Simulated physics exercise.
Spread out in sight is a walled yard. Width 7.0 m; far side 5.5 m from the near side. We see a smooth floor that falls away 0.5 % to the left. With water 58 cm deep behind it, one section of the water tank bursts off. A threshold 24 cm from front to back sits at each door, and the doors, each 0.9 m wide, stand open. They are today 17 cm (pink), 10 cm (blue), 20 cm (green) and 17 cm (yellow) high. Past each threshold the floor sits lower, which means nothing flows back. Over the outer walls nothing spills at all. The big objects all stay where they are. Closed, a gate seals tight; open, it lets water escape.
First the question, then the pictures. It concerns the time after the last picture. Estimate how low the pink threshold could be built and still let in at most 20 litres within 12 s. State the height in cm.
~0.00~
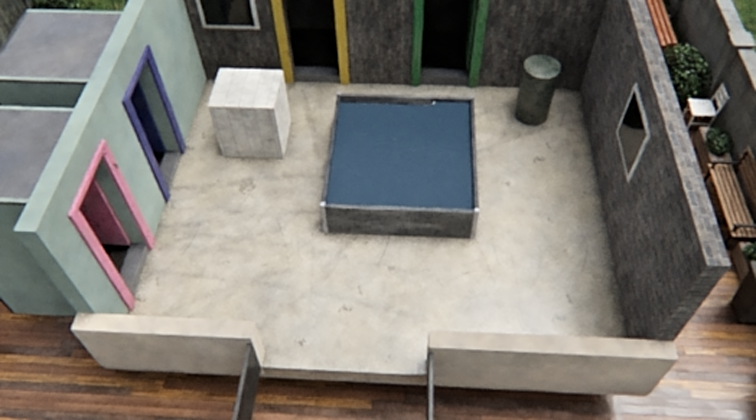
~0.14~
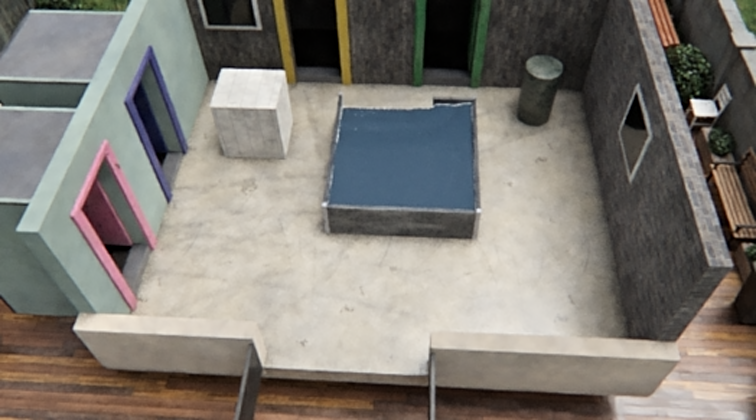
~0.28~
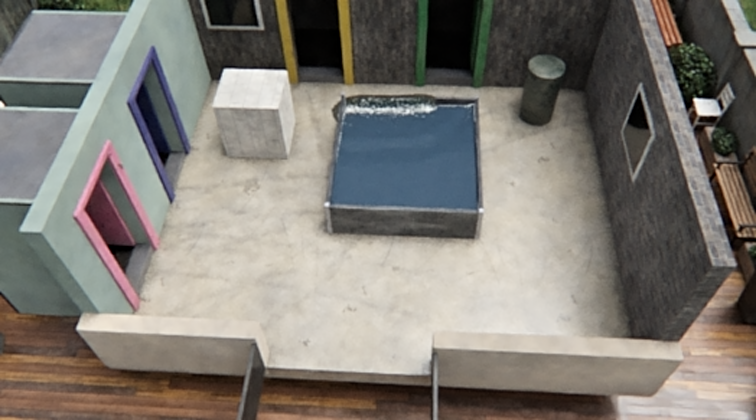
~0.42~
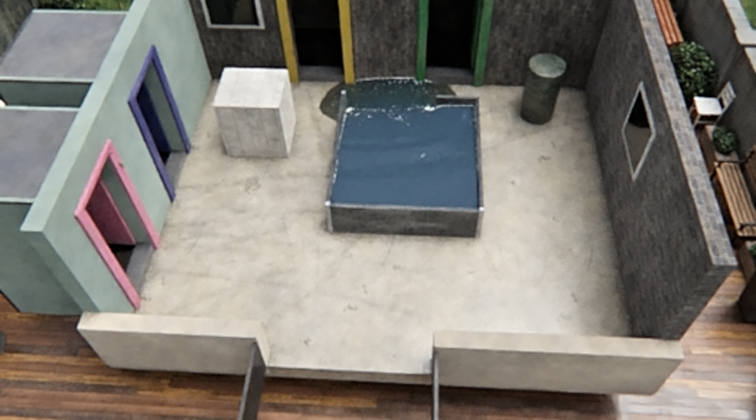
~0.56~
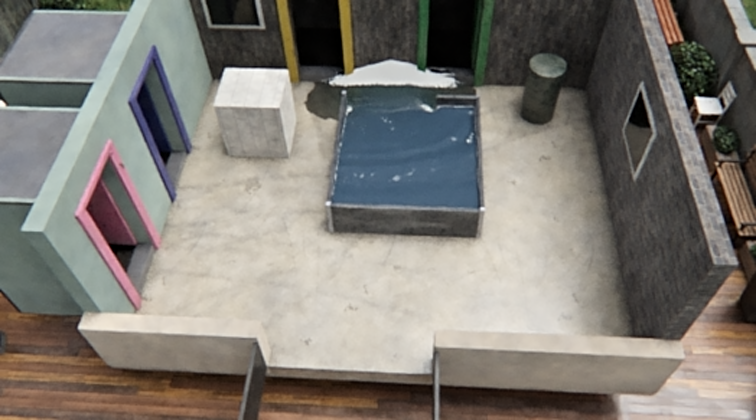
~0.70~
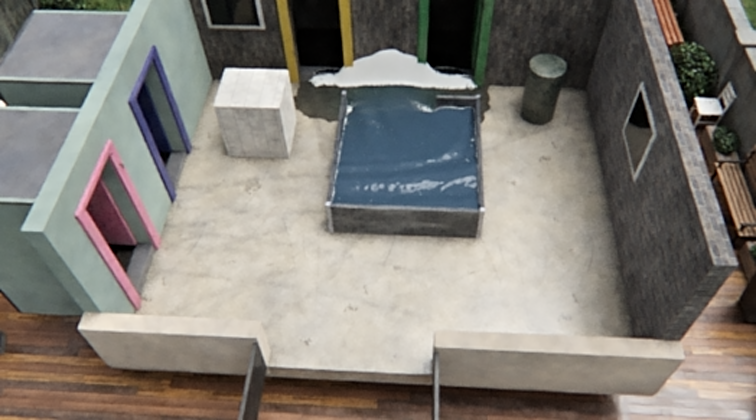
I would say 7.5 cm or so.
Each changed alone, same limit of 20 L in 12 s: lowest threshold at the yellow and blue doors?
Some 23 cm for yellow, some 6.0 cm for blue.
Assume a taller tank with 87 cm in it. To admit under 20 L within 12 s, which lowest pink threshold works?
Step height: Approx. 14.0 cm.
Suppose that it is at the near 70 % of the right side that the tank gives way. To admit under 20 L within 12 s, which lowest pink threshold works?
About 10.0 cm.
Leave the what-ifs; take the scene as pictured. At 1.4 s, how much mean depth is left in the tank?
Some 40 cm.
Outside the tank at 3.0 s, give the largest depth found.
Max depth: About 37 cm.
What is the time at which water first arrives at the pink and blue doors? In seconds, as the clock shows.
Pink 3.2 s, blue 2.2 s.
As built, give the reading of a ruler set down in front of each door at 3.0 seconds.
Pink door 0 cm, blue door 8 cm, green door 21 cm, yellow door 21 cm.
After 1.4 s water covers 15 % of the floor, deepest (48 cm) near (383, 86); it has not reached the pink door.
After 3.0 s water covers 45 % of the floor, deepest (37 cm) near (219, 89); it has not reached the pink door.
After 12.0 s water covers 100 % of the floor, deepest (14 cm) near (170, 210); 12 cm at the pink door, 0 litres in over its 17 cm threshold.
At the pink door as built, the water arrived by 3.2 s and peaked near 13 cm at 11.2 s.
With a threshold of 7 cm, 24 litres would have come in within the 12 s; with 9.5 cm, 7 litres. So under 20 litres takes about 7.5 cm.
